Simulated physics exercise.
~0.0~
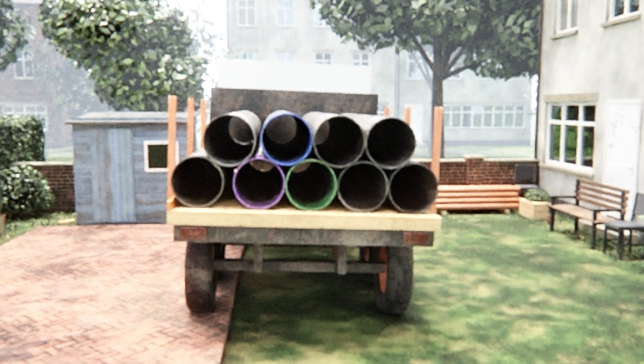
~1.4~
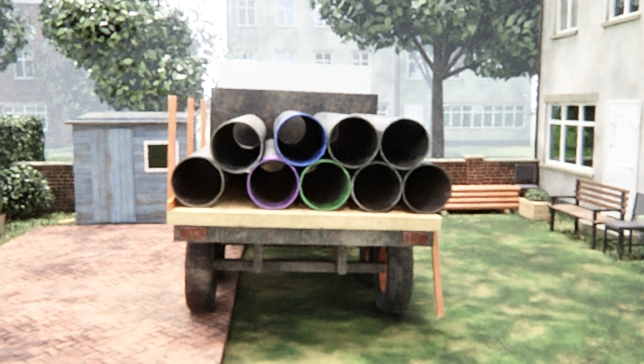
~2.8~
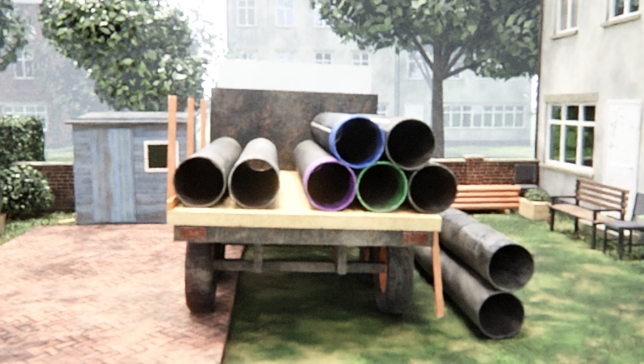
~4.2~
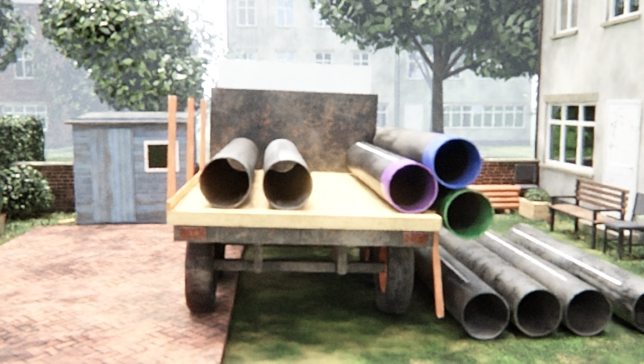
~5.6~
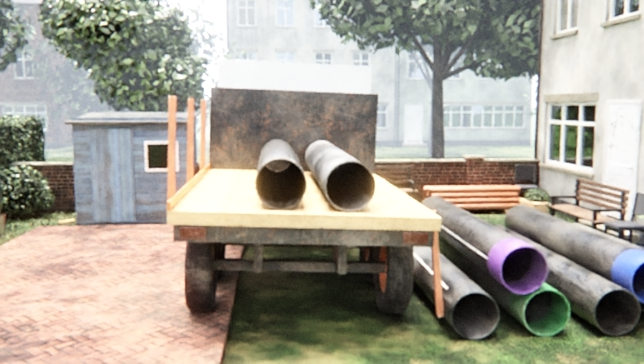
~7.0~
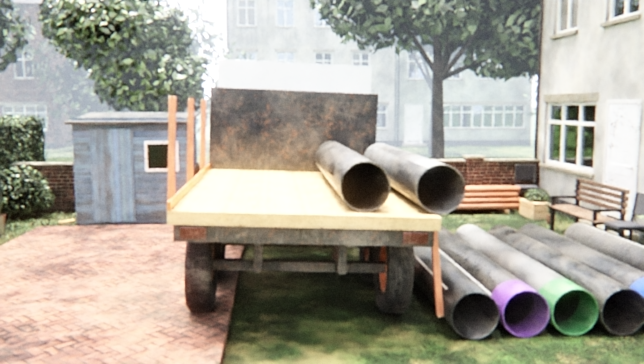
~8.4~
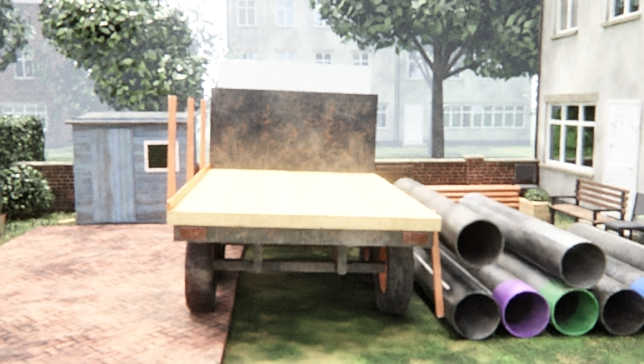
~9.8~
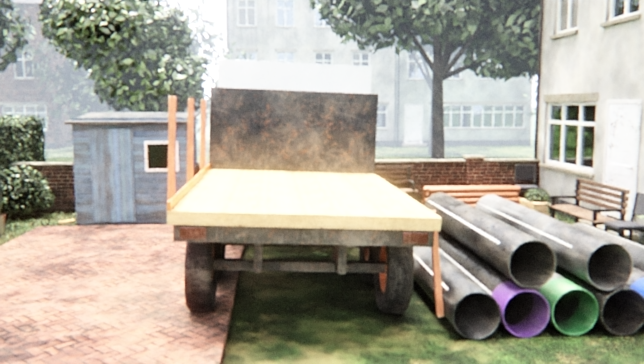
In a grassy yard beside a brick-paved drive, a flatbed lorry seen from behind carries nine large pipes stacked in two layers, most of them dark, with blue, purple and green ones among them. The posts on the right side swing down, and the stack shifts that way. Dark pipes drop off the right edge first, and the green, purple and blue ones follow them onto the grass. Two dark pipes left on the deck roll across and go over too. The deck ends up empty, with the pipes heaped on the ground to the right.
